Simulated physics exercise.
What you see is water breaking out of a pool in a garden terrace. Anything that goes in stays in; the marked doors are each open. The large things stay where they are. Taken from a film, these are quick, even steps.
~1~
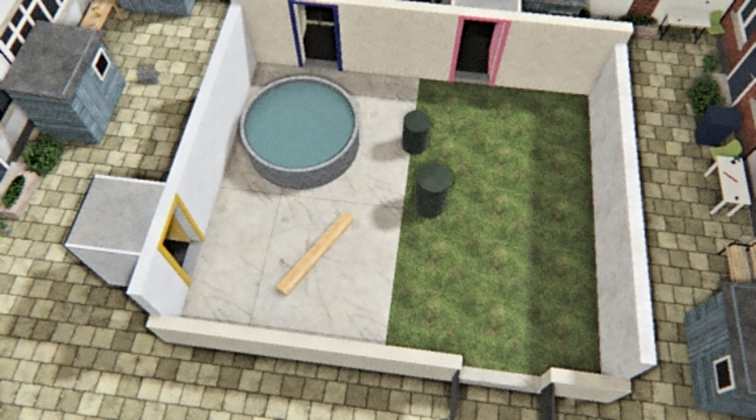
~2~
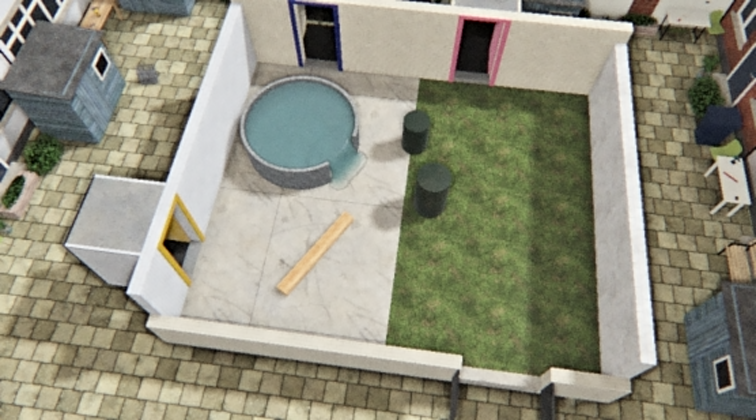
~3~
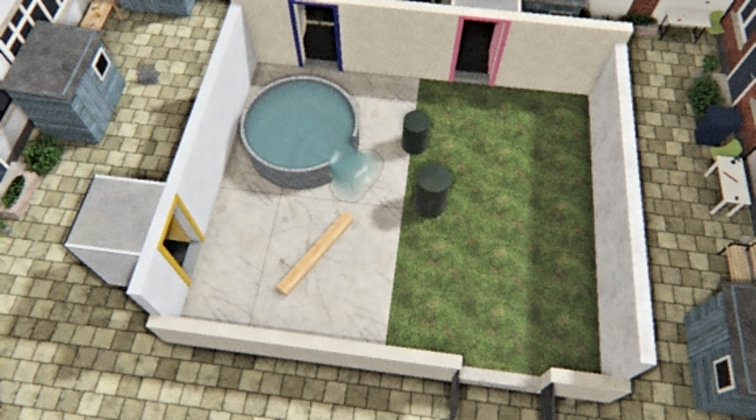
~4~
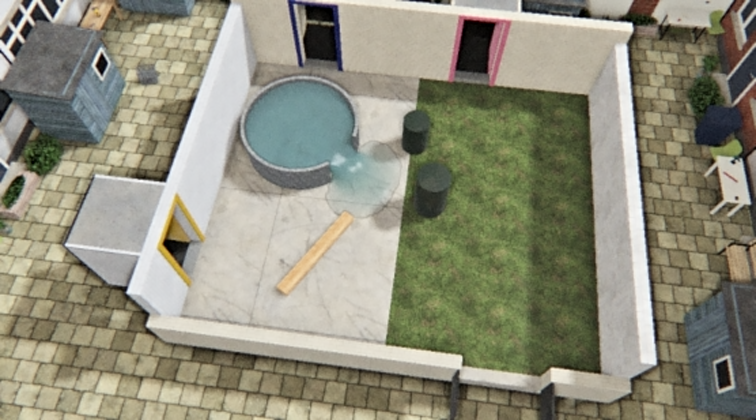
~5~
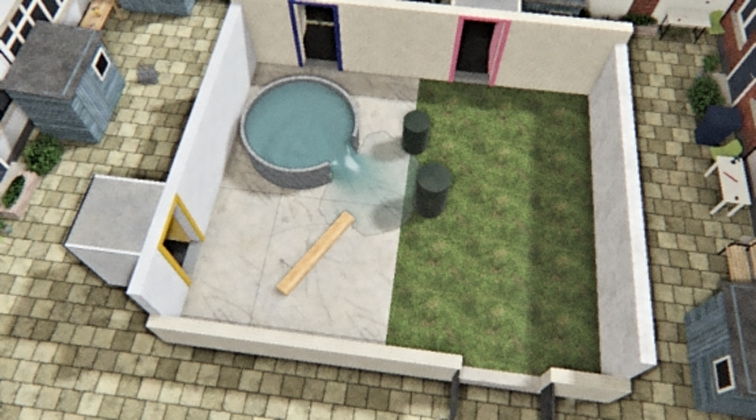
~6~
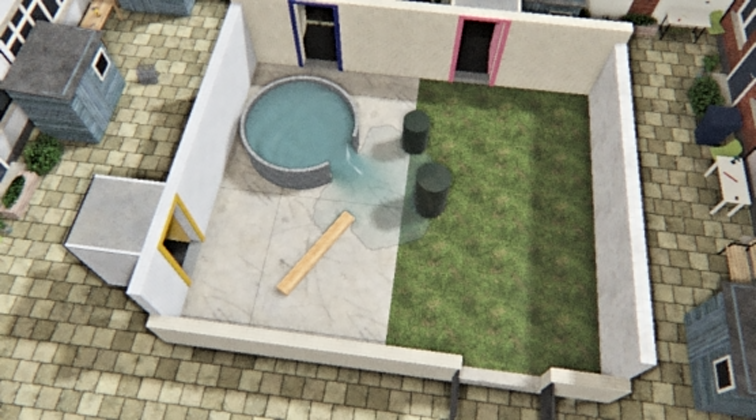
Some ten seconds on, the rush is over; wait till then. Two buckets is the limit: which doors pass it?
Result: The yellow door will keep to two buckets. The blue door will keep to two buckets. The pink door will keep to two buckets.
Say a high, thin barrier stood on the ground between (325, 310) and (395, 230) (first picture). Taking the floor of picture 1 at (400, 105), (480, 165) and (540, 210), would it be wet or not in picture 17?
Outcome per location, in sequence: Unsoaked, soaking, unsoaked.
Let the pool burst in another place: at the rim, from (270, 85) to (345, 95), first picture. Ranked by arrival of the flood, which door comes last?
My answer is the yellow-painted one.
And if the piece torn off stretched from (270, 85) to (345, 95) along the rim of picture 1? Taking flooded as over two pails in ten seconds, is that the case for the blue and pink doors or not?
Blue door: Above, pink door: Below.
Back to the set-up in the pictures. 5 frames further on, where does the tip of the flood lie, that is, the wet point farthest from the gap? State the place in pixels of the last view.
Approximate pixel: (463, 270).
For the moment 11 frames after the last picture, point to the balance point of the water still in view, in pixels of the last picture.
At about (339, 167).
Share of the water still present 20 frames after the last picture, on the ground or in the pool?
That works out to about 100 per cent.
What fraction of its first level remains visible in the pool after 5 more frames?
I'd put it near 76 per cent.
A moment on, water covers 15 % of the floor; the yellow door not reached, the blue door not reached, the pink door not reached.
Next, water covers 30 % of the floor; the yellow door not reached, the blue door not reached, the pink door not reached.
Then, water covers 50 % of the floor; the yellow door not reached, the blue door not reached, the pink door not reached.
Later, water covers 75 % of the floor; the yellow door wet at the sill, nothing in, the blue door not reached, the pink door wet at the sill, nothing in.
In the end, water covers 90 % of the floor; the yellow door under two buckets in, the blue door not reached, the pink door wet at the sill, nothing in.
